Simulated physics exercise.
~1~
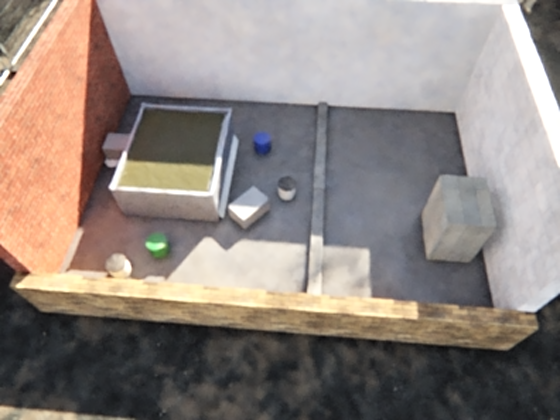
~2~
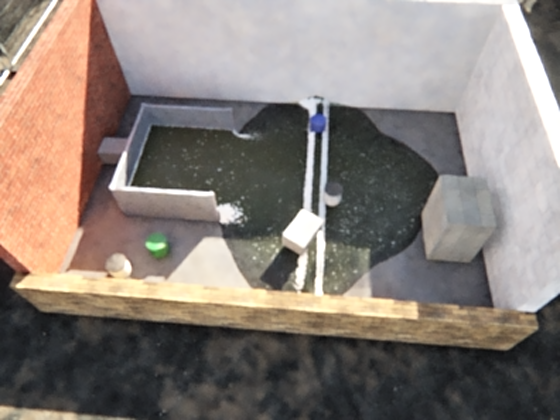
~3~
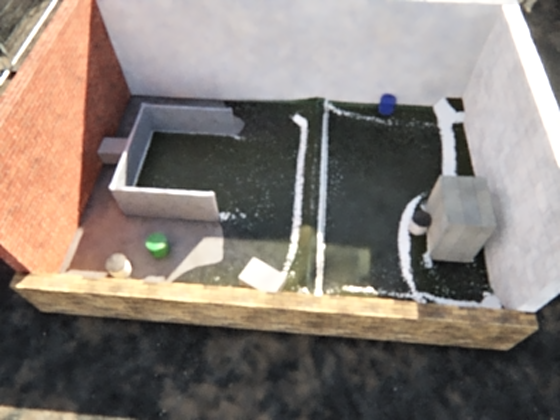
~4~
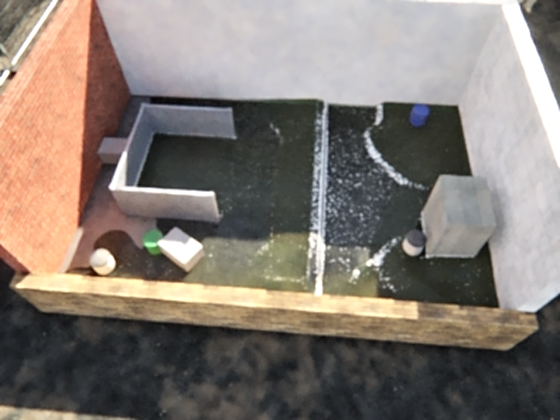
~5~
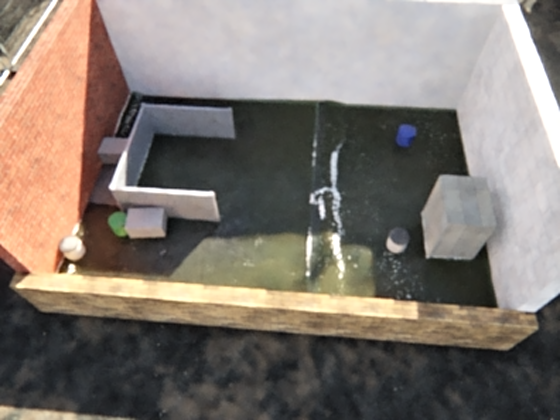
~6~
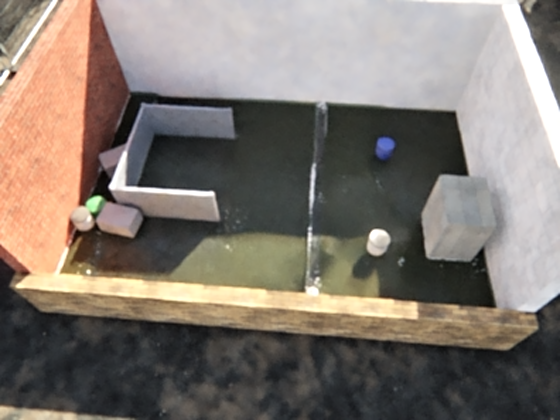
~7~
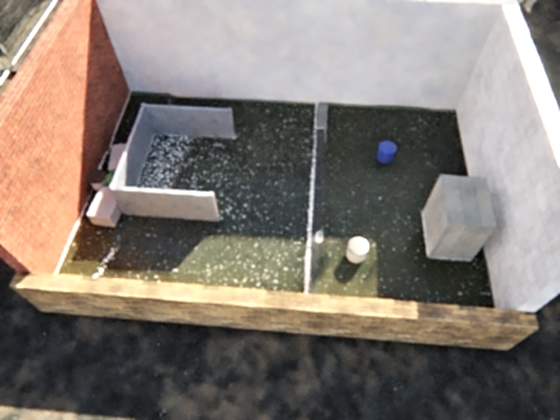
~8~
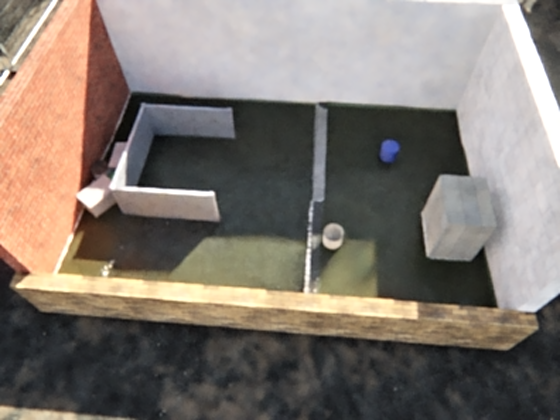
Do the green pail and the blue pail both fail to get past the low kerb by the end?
No, only the green pail fails to get past, staying on the left side near the brick wall. The blue pail is carried over the kerb and ends up floating on the right side.
